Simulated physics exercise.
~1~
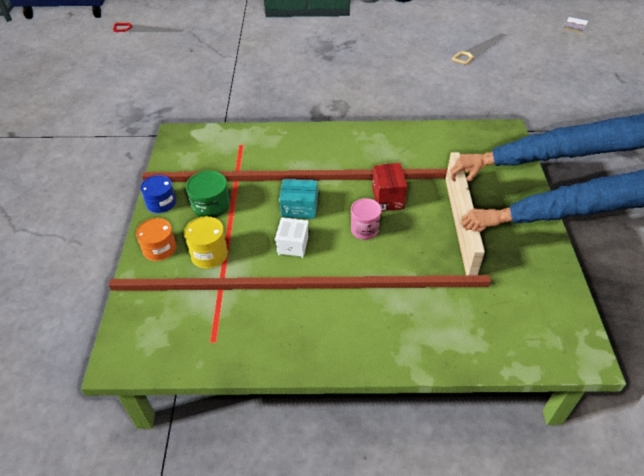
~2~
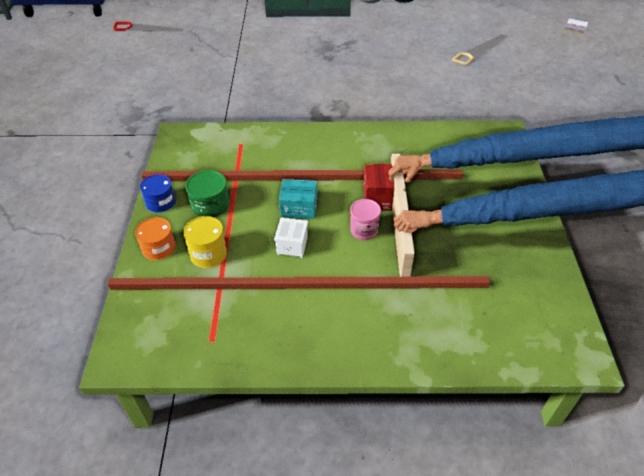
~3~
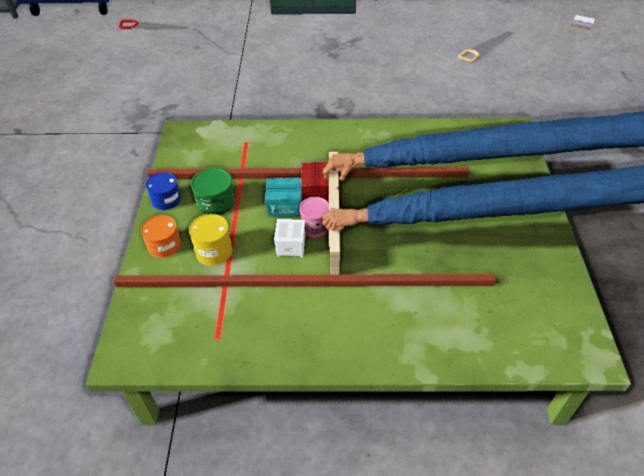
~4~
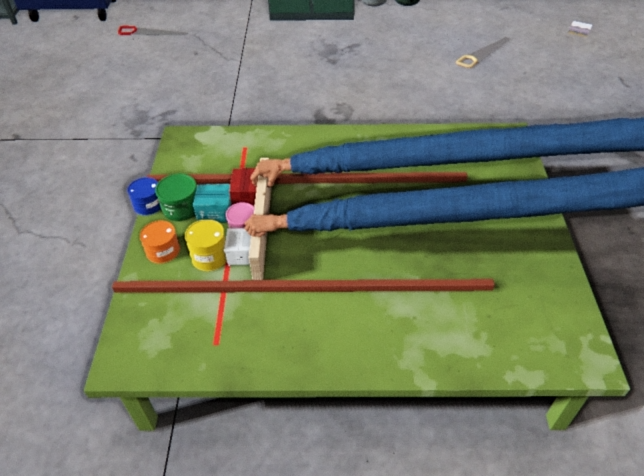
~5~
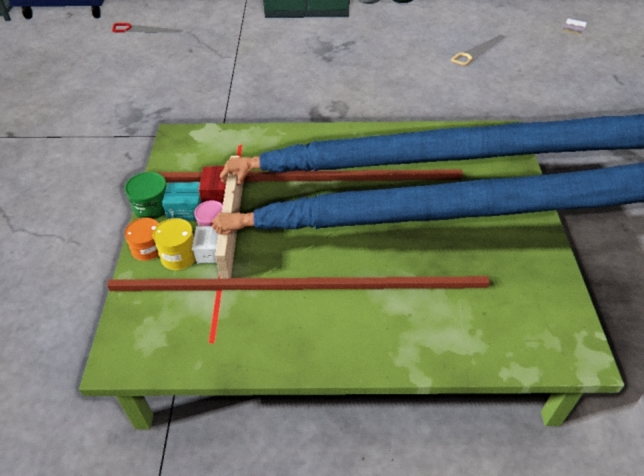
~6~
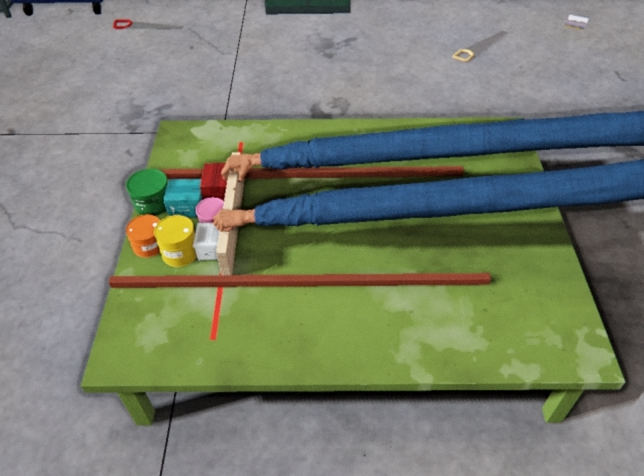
Hands pushing a wooden plank left across a green table, bunching colourful tubs and boxes together until the blue tub drops off.
